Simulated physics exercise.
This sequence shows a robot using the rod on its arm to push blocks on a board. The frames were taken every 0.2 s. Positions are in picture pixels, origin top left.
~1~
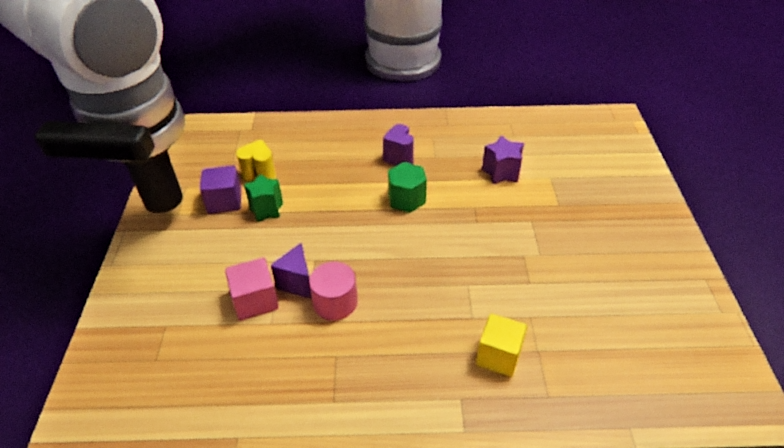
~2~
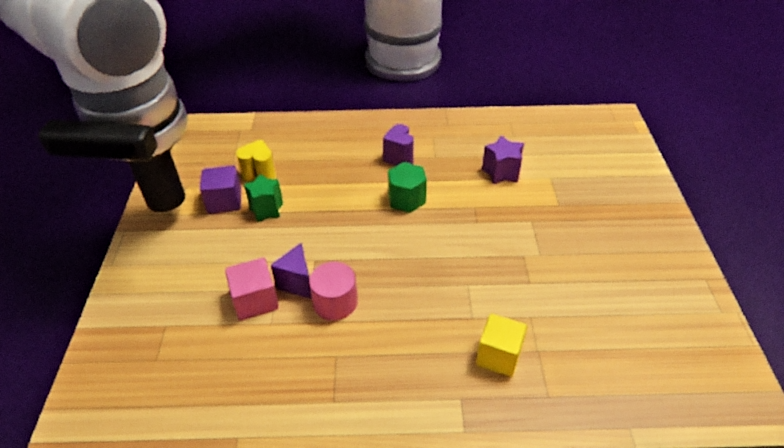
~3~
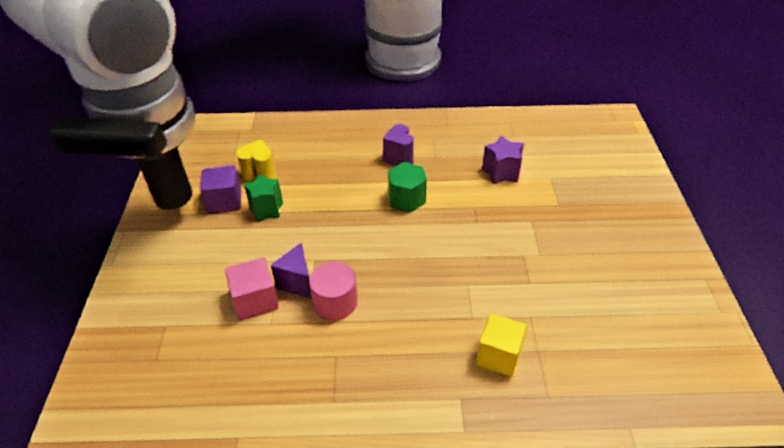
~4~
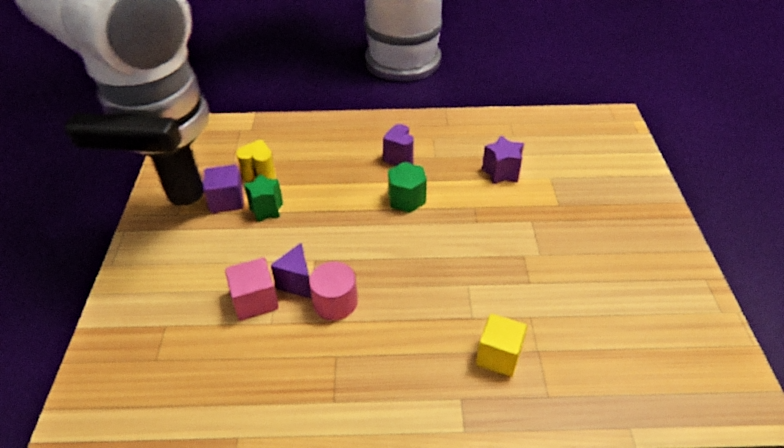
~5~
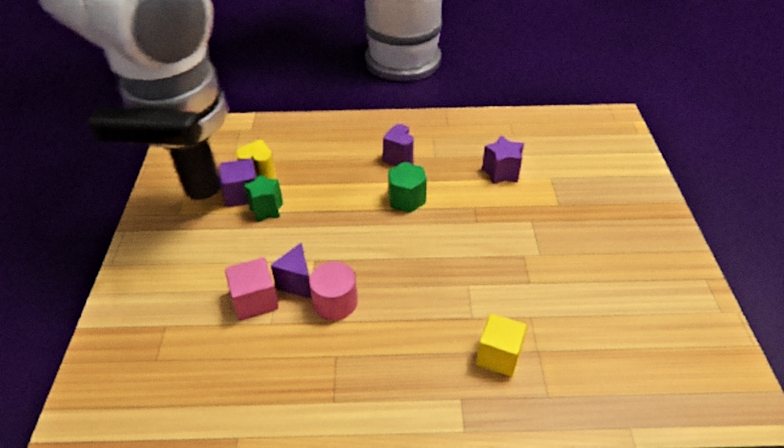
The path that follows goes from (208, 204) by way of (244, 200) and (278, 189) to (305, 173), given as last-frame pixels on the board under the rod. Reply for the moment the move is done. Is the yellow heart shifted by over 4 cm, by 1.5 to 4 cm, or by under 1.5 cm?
Displacement: 1.5 to 4 cm.
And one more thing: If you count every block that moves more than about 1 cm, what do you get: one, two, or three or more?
I'd say three or more blocks get moved.
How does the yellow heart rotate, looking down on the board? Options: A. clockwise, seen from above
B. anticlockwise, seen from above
The correct letter is B.
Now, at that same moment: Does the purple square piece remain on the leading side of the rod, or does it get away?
The rod will still be pushing it.
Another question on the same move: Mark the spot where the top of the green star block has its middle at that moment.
I think it will end close to (286, 183).
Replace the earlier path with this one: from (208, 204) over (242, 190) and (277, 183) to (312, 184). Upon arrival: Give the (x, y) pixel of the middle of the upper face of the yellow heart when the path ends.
Pixel (275, 138).
What follows on the original path. One third of the way, rod at (240, 183); purple square piece at (270, 162), turned 25° anticlockwise; yellow heart at (269, 142), turned 35° anticlockwise; green star block at (269, 186), turned 25° clockwise.
Two thirds of the way, rod at (275, 172); purple square piece at (303, 151), turned 30° anticlockwise; yellow heart at (272, 142), turned 45° anticlockwise; green star block at (286, 183), turned 90° clockwise.
At the end, rod at (303, 156); purple square piece at (332, 138), turned 15° anticlockwise; yellow heart at (272, 141), turned 50° anticlockwise; green star block at (286, 183), turned 95° clockwise.
